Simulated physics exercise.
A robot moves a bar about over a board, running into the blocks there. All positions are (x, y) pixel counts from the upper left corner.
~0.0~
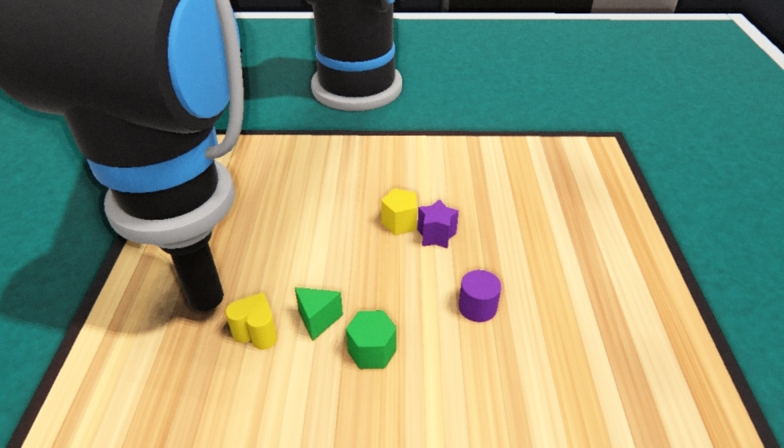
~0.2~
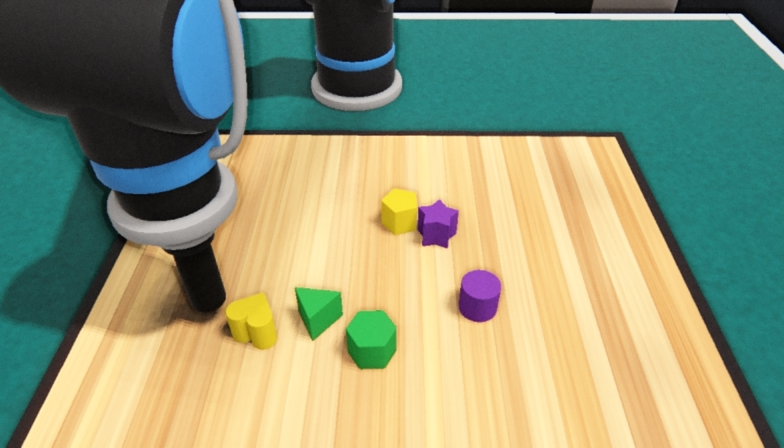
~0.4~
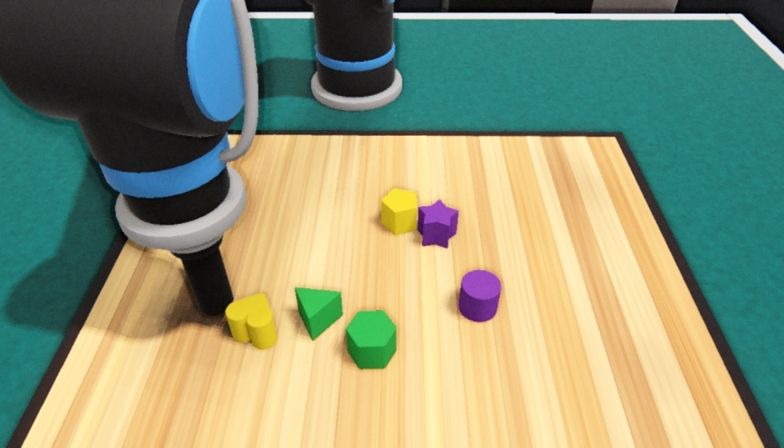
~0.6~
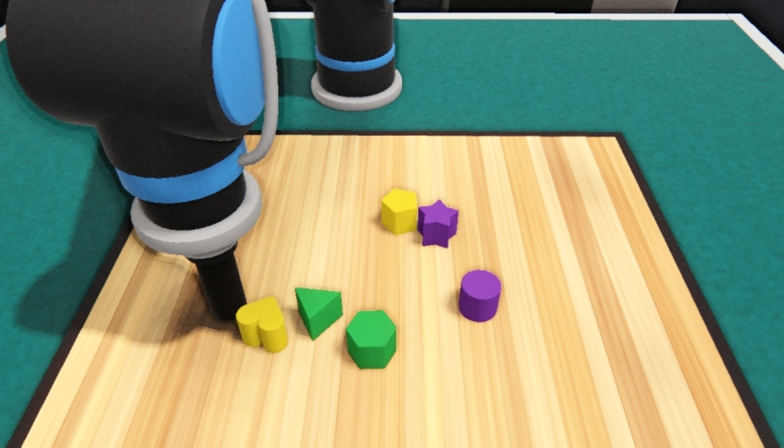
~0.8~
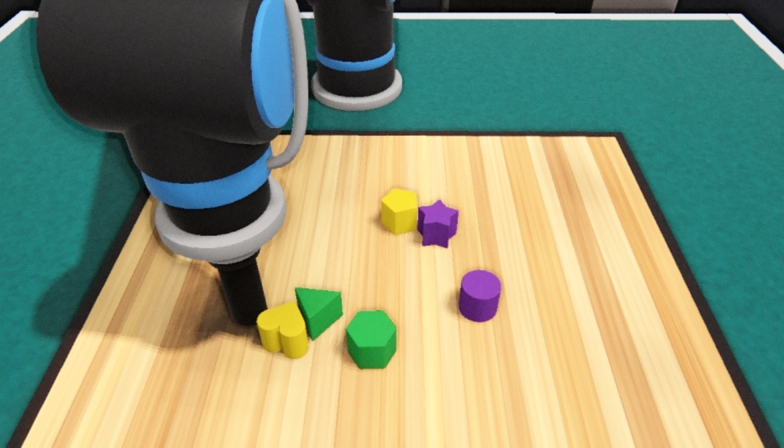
On a wooden board set on a green surface, a robot arm holds a dark bar upright just left of a yellow heart, with green and purple blocks and a yellow pentagon nearby. The bar shifts slightly, then pushes the heart a short way right, up close to the green triangle.
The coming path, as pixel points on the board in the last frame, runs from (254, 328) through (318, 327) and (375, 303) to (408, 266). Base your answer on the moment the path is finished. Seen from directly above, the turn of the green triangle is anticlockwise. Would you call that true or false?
The claim does not hold.
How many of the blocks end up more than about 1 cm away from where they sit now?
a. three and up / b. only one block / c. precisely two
Choice c: Precisely two.
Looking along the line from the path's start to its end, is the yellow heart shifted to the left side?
My answer is no.
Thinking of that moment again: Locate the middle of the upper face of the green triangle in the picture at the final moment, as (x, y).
Its top middle: (428, 263).
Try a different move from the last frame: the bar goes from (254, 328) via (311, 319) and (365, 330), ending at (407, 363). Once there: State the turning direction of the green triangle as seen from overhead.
Twists anticlockwise.
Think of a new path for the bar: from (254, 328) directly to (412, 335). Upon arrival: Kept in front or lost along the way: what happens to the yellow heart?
As far as I can tell, the yellow heart has dropped away to the side or behind.
The first path, step by step. One third of the way, bar at (317, 313); yellow heart at (309, 334); green triangle at (346, 293).
Two thirds of the way, bar at (375, 289); yellow heart at (309, 334); green triangle at (405, 273), turned 15° clockwise.
At the end, bar at (408, 252); yellow heart at (309, 334); green triangle at (428, 263), turned 50° clockwise; green hexagonal block in place.
